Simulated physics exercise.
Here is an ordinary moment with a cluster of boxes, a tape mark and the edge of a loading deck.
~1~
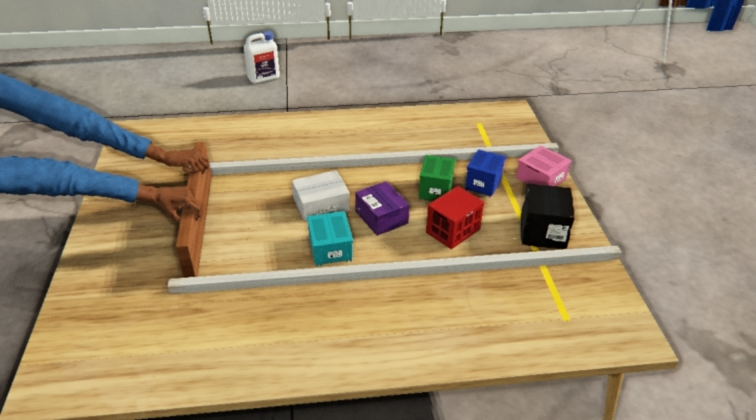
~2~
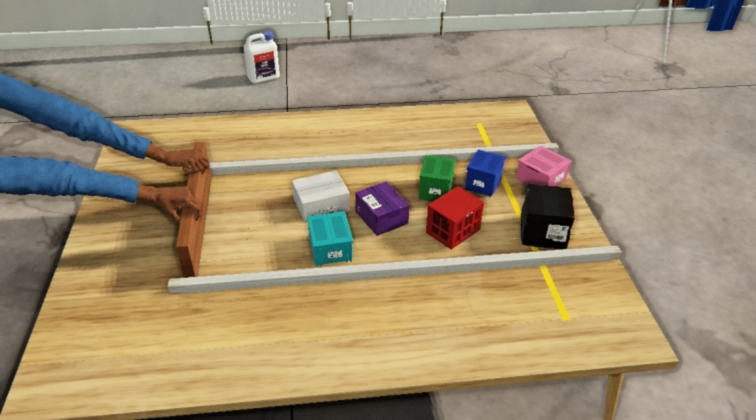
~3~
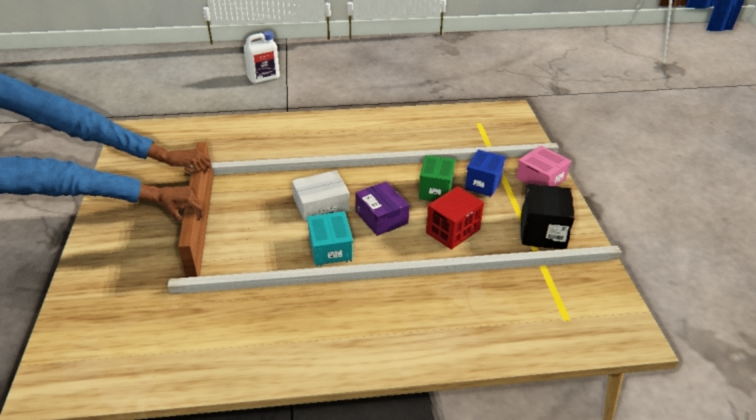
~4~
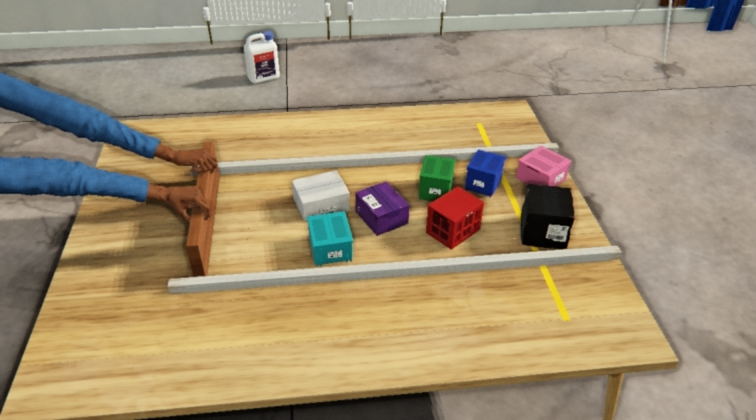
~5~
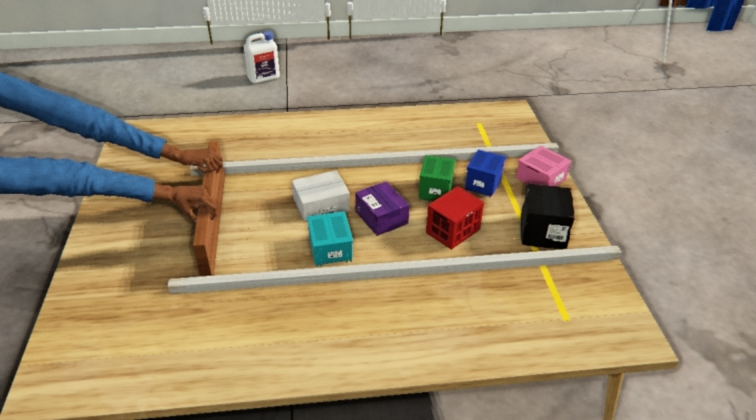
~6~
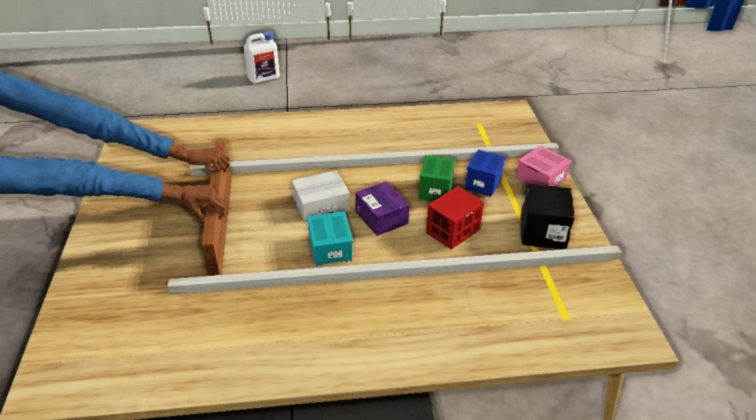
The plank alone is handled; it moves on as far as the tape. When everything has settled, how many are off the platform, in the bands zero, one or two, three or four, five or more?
The number sent down is middling, three or four.
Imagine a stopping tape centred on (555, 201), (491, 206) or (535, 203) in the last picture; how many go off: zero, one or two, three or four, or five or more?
Five or more; one to two; five or over.
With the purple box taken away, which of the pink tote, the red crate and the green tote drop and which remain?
I'd say the pink tote heads down, the red crate stays up there and the green tote stays up there.
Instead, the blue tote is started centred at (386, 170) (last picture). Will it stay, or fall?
Placed there, the blue tote is still up there.
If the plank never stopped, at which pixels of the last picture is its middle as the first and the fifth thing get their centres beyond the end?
First: Around (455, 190). Next: Around (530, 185).
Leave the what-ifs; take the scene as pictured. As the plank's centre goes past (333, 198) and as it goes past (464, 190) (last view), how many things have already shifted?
Counts: 3, 8.
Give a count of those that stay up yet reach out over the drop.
It's 3.
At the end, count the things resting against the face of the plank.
Result: 2 in all.
Soon after, none off yet; pink tote at rest near (543, 170); black parcel at rest near (546, 216); blue tote at rest near (485, 174).
At rest, the number that fall off is three or four; fallen, blue tote, black parcel and pink tote.
